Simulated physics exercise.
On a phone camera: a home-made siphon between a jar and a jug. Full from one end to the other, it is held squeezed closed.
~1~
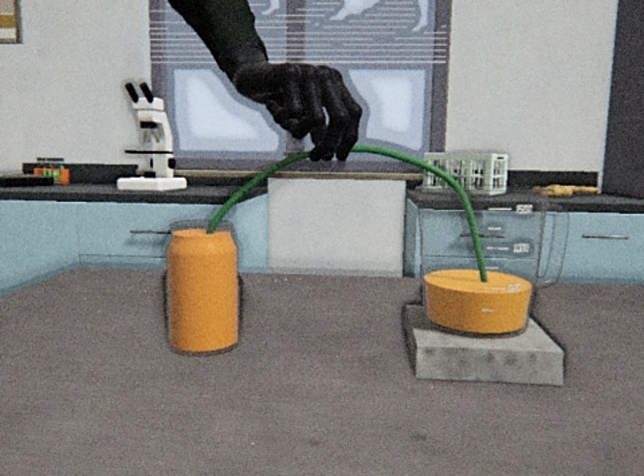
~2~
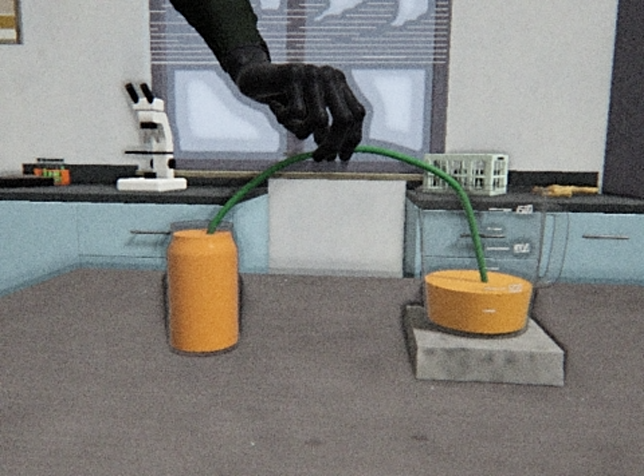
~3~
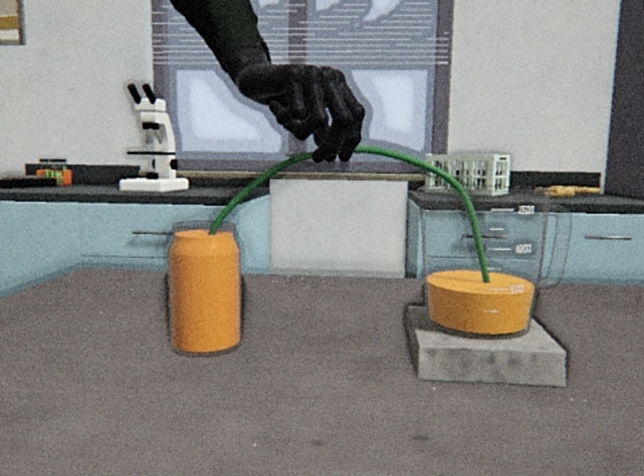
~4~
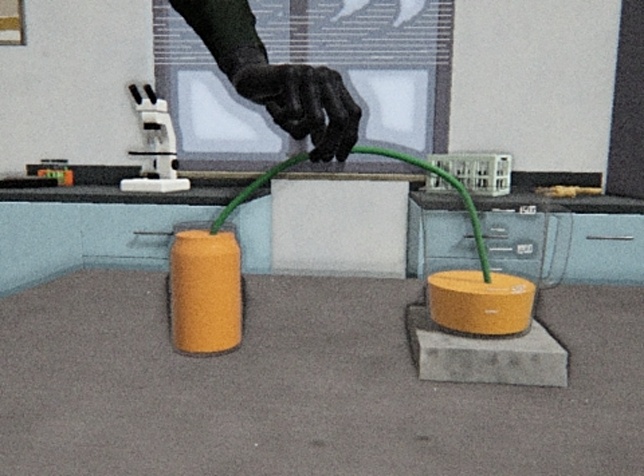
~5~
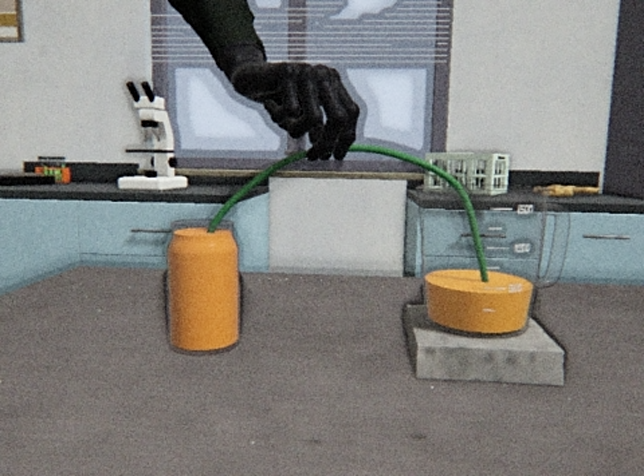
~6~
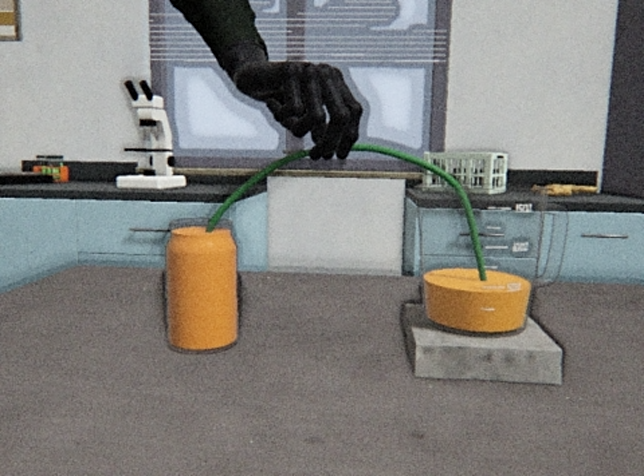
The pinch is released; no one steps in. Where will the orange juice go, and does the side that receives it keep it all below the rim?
It flows - toward the right; one that fills - it keeps it all in.
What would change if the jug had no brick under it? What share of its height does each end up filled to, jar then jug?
Levels in order: 50 %, 45 %.
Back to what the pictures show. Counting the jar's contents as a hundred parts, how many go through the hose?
Around 25 %.
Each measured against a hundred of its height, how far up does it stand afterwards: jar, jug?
About 65 and 35 per cent.
A moment on, the jar is about three quarters full; the jug is about a third full.
When it is over, the jar is about two thirds full; the jug is about a third full; the two surfaces are level.
